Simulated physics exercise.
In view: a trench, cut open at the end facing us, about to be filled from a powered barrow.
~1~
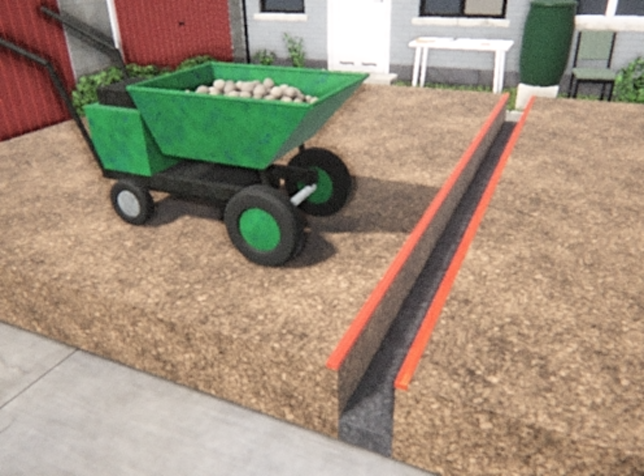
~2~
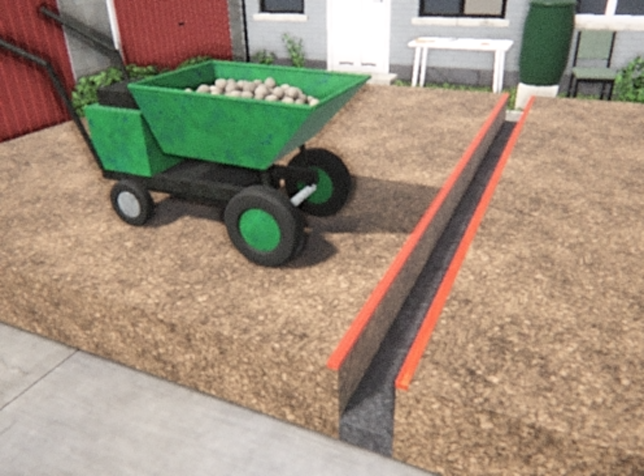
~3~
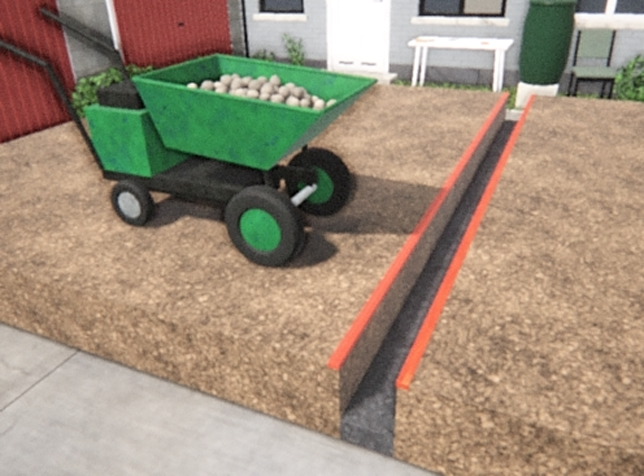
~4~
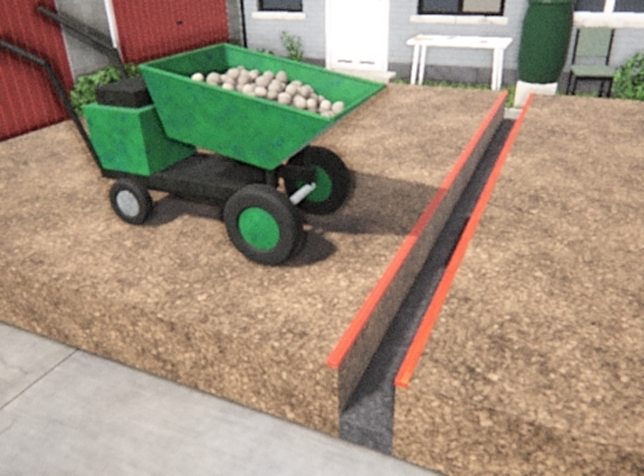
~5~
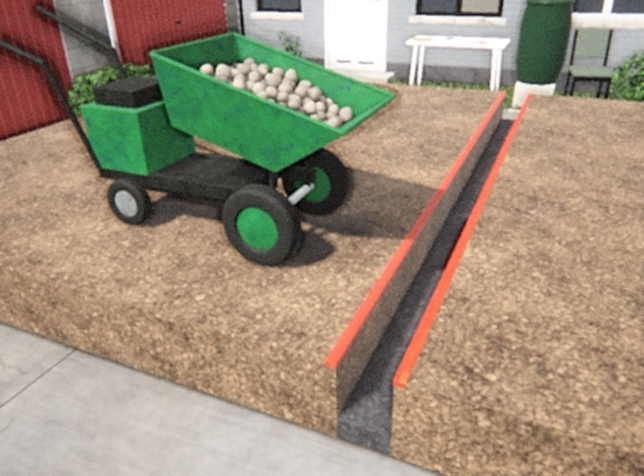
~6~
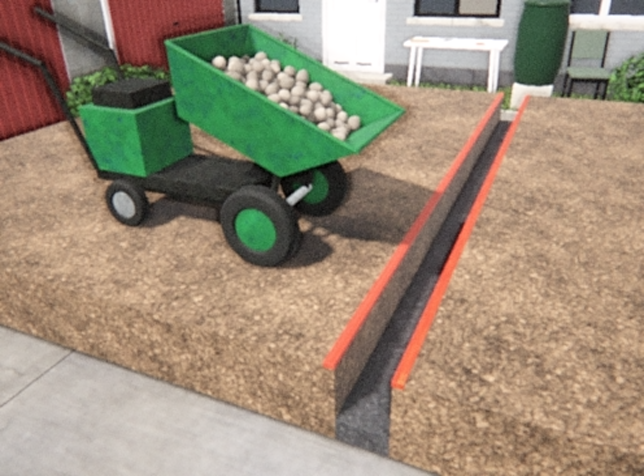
A green powered barrow loaded with round, pale pebbles stood beside a narrow, orange-edged trench, and its skip started out level, then gradually tilted toward the right while the wheels stayed put.
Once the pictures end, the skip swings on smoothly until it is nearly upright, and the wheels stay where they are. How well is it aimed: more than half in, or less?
In the trench: Over half.
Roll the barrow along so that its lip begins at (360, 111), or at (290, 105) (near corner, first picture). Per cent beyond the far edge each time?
The first gives 60 %, the second 10 %.
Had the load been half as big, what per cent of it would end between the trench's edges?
Roughly 90 in a hundred.
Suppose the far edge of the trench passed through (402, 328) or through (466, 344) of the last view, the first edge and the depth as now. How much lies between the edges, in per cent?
In turn 40 and 100 in a hundred.
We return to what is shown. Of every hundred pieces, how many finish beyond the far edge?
Roughly 25 in a hundred.
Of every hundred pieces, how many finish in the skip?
Near 10 %.
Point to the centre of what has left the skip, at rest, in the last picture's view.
Around (431, 287).
Soon after the last picture, skip tipped steeply; all in the skip.
A little later, skip tipped right over; about half in the skip; about a third in or heaped over the trench; about a quarter beyond it.
Later still, skip tipped right over; a small part in the skip; about two thirds in or heaped over the trench; about a quarter beyond it.
At rest, skip tipped right over; a small part in the skip; about two thirds in or heaped over the trench; about a quarter beyond it.
